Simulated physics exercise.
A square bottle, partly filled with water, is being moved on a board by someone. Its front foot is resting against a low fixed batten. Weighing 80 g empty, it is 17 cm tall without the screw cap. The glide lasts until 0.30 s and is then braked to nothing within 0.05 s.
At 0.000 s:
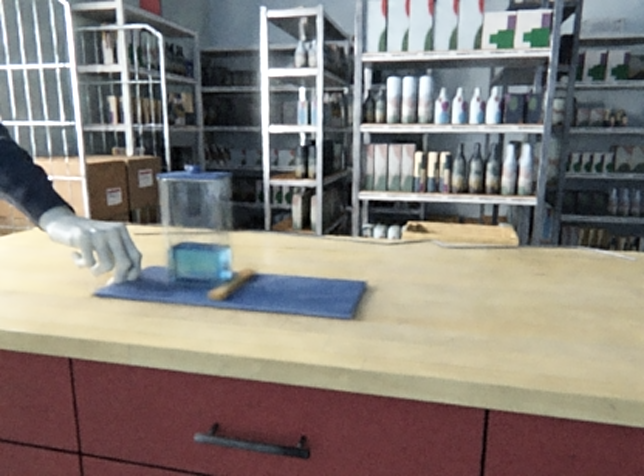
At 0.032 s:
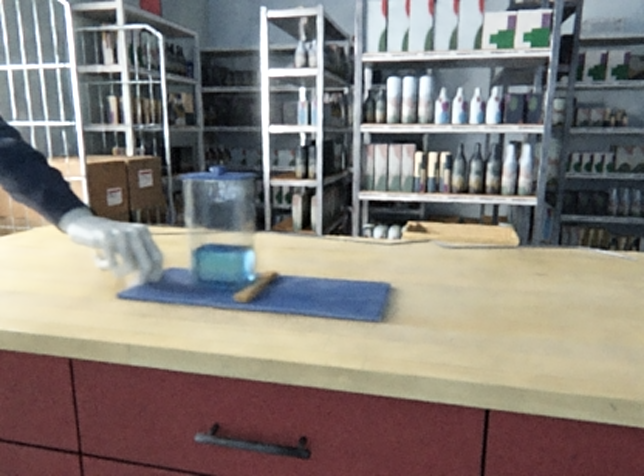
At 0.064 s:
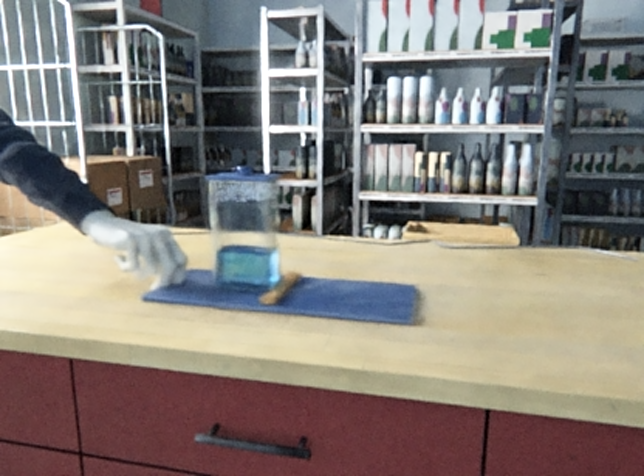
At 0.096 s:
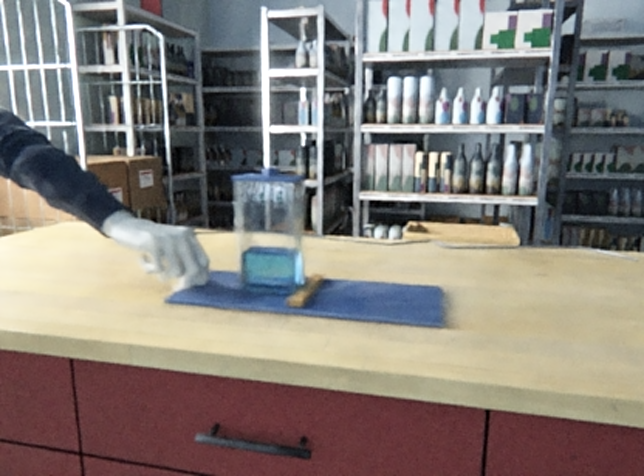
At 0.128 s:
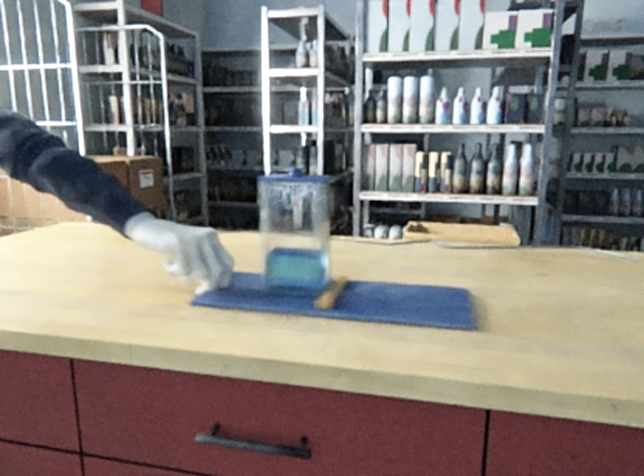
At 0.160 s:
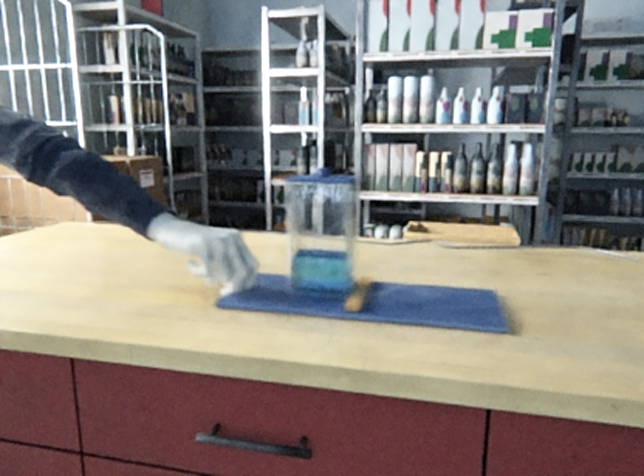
The clip opens with a gloved hand gripping the left end of a blue board on a light wooden counter, a blue-capped clear bottle partly filled with bluish liquid standing on it. The hand then slides the board steadily rightward, carrying the upright bottle and a small brownish object along, past shelves behind.
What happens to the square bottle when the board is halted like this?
Honestly, it loses its balance.
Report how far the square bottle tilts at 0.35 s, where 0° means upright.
About 6°.
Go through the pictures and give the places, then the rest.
In the first picture, 0.0 cm from the start; square bottle, level (176, 244) left, (226, 247) right, rim (223, 181).
In the second picture, 4.0 cm from the start; square bottle, level (199, 246) left, (250, 249) right.
In the third picture, 8.0 cm from the start; square bottle, level (222, 247) left, (275, 250) right.
In the fourth picture, 12.0 cm from the start; square bottle, level (246, 249) left, (300, 252) right.
In the fifth picture, 16.0 cm from the start; square bottle, level (270, 250) left, (325, 253) right.
In the sixth picture, 20.0 cm from the start; square bottle, level (296, 252) left, (352, 255) right.
After 0.35 s the board moves at 0.00 m/s; the square bottle leans 6°.
After 0.47 s the square bottle leans 25°.
After 0.63 s the square bottle leans 55°.
After 0.85 s the square bottle lies on its side.
In the end the square bottle lies on its side.
